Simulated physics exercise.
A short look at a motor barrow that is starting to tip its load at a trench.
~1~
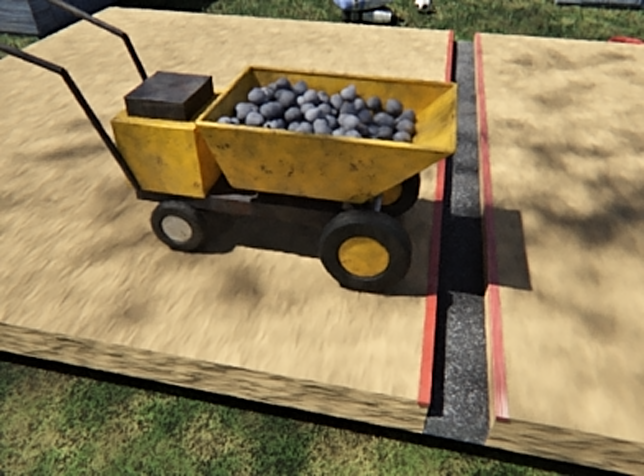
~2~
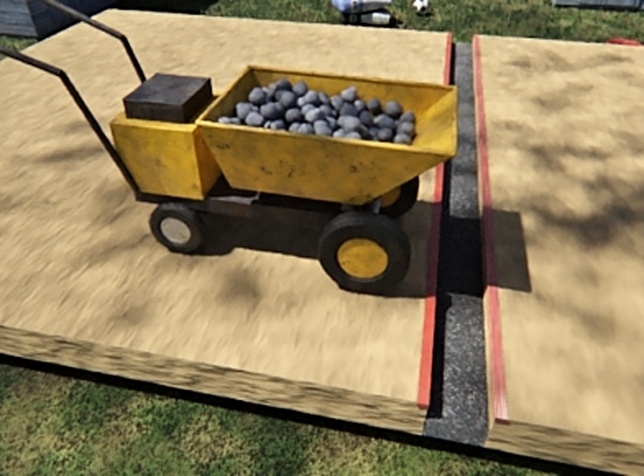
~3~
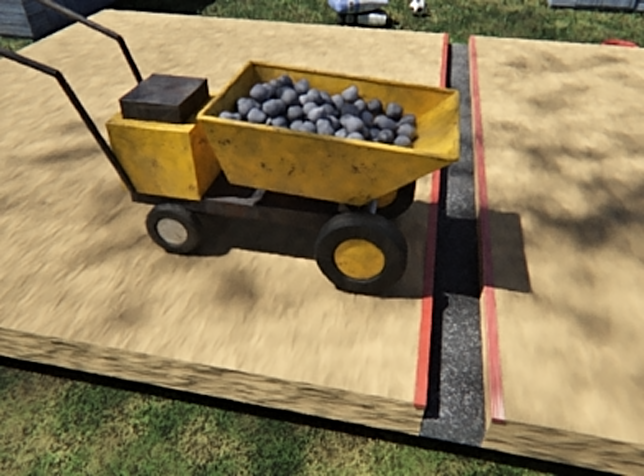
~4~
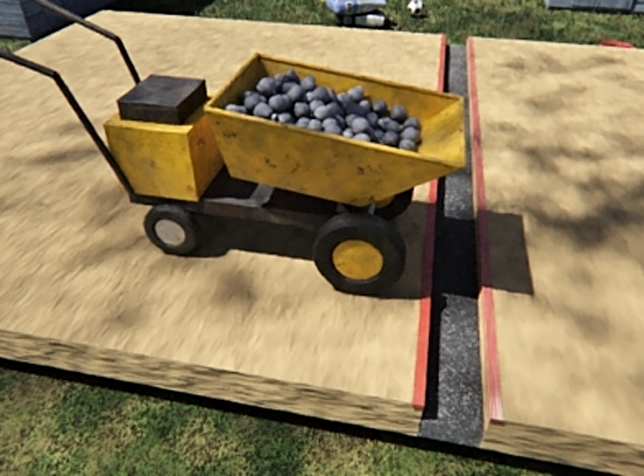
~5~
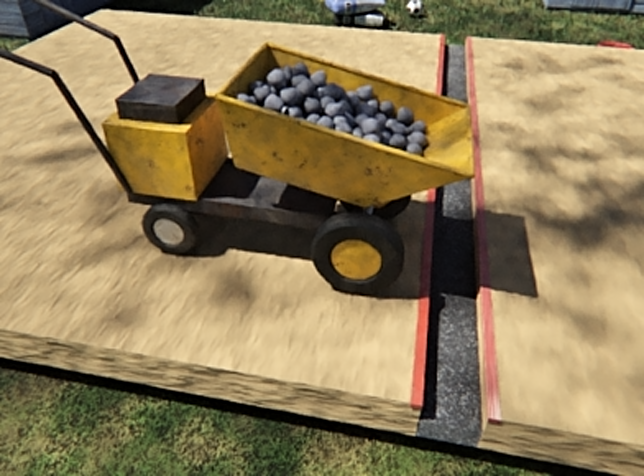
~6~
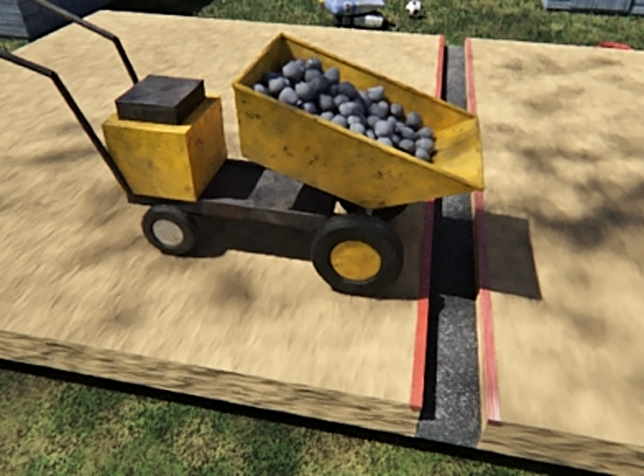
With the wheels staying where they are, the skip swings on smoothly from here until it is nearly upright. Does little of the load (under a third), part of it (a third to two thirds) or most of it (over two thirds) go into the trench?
Little of it goes into the trench.
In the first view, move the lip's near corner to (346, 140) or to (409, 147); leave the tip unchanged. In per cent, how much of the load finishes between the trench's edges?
Okay, so the first one ends at 50 % and the second at 20 %.
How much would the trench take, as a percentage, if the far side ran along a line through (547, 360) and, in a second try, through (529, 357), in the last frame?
Respectively, 40 % and 20 %.
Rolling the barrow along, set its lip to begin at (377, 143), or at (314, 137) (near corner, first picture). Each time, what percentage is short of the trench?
Roughly 0 and 30 percent respectively.
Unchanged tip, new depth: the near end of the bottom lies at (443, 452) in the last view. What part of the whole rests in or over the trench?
Around 0 per cent.
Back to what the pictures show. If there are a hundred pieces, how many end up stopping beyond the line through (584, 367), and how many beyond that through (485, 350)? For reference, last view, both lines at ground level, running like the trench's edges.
In order, some 30 % then some 70 %.
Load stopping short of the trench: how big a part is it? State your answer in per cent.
I'd put it at some 0 per cent of the load.
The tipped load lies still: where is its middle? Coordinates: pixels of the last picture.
The centre comes to rest close to (550, 271).
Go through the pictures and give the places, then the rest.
In the first picture, lip of the skip at (453, 152), level; top of the load at (293, 118), round cobbles; first edge of the trench at (429, 336); far edge at (498, 347), the trench under half as wide as the skip, and shallow for its width.
In the second picture, lip of the skip at (454, 155), level; top of the load at (294, 118).
In the third picture, lip of the skip at (456, 159), tipped barely; top of the load at (295, 116).
In the fourth picture, lip of the skip at (463, 167), tipped a little; top of the load at (283, 106).
In the fifth picture, lip of the skip at (472, 176), tipped a little; top of the load at (293, 99).
In the sixth picture, lip of the skip at (482, 189), tipped clearly; top of the load at (307, 94); first edge of the trench at (421, 339); far edge at (490, 351).
Soon after the last picture, skip tipped steeply; all in the skip.
A little later, skip tipped steeply; about two thirds in the skip; about a third beyond it; a stray few falling.
Later still, skip tipped right over; about a quarter in the skip; a stray few in or heaped over the trench; most beyond it.
At rest, skip tipped right over; about a quarter in the skip; a stray few in or heaped over the trench; most beyond it.
